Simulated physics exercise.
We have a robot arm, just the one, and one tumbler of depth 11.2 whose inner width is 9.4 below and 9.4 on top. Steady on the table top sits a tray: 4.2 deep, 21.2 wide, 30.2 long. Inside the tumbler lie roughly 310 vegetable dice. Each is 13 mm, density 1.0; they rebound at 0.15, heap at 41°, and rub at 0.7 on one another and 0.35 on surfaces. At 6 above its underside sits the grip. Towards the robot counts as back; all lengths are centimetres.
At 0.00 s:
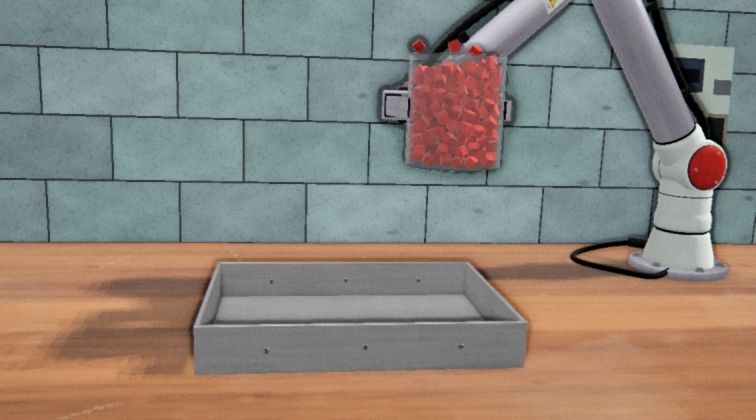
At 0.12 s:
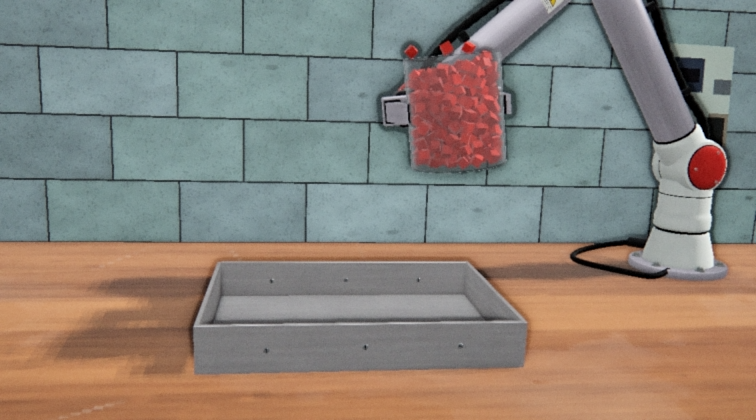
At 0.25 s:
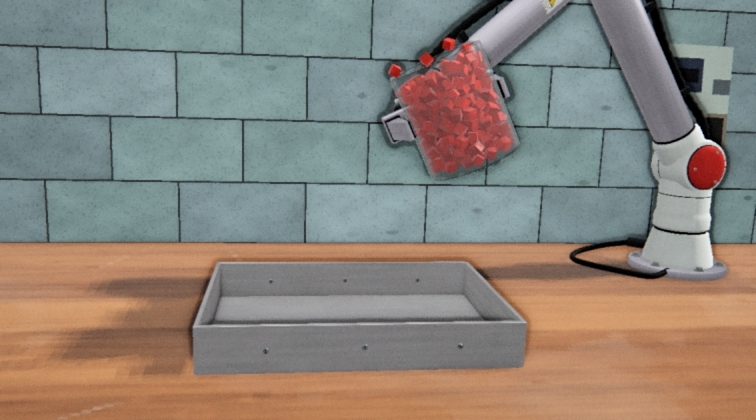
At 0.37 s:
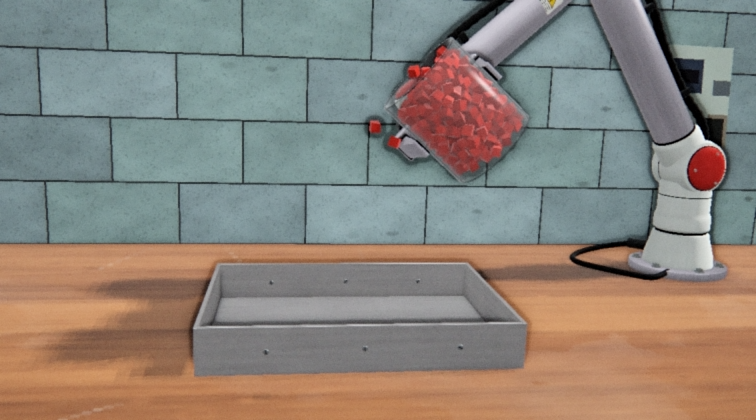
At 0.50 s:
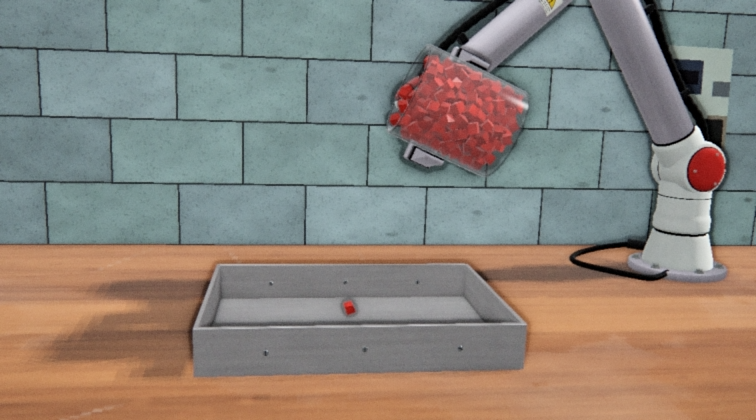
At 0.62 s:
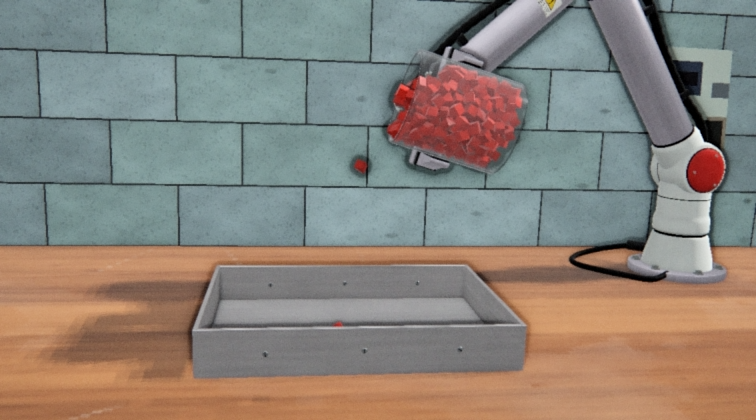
On a wooden table top against green tiles, a robot arm tilting a clear tumbler of red dice leftward above a grey tray, a few pieces dropping.
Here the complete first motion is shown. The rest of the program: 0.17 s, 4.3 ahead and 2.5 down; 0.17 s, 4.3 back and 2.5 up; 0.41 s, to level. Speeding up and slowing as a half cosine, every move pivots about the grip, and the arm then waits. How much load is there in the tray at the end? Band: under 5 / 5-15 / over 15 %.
5-15 %.
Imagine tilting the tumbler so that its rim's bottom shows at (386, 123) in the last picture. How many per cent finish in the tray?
5 percent or so.
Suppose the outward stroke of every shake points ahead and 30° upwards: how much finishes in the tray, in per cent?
20 %.
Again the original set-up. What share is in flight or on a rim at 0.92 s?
My guess is some 3 in a hundred.
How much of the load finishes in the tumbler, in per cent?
I'd put it close to 90 per cent.
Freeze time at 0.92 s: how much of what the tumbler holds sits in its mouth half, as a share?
Roughly 45 per cent.
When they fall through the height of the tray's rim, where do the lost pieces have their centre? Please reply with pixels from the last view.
Close to pixel (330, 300).
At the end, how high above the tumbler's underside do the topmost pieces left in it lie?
11.5 cm.
After 0.92 s, tilted 74° forward, highest piece 27 above the table; 294 in the tumbler, 8 in the tray, 10 in flight or on a rim.
After 1.22 s, tilted 22° forward, highest piece 29 above the table; 281 in the tumbler, 25 in the tray, 6 in flight or on a rim.
After 1.57 s, level, highest piece 29 above the table; 281 in the tumbler, 31 in the tray.
After 2.62 s, level, highest piece 29 above the table; 281 in the tumbler, 31 in the tray.
At rest, 281 in the tumbler, 31 in the tray. That is 10 % in the tray.
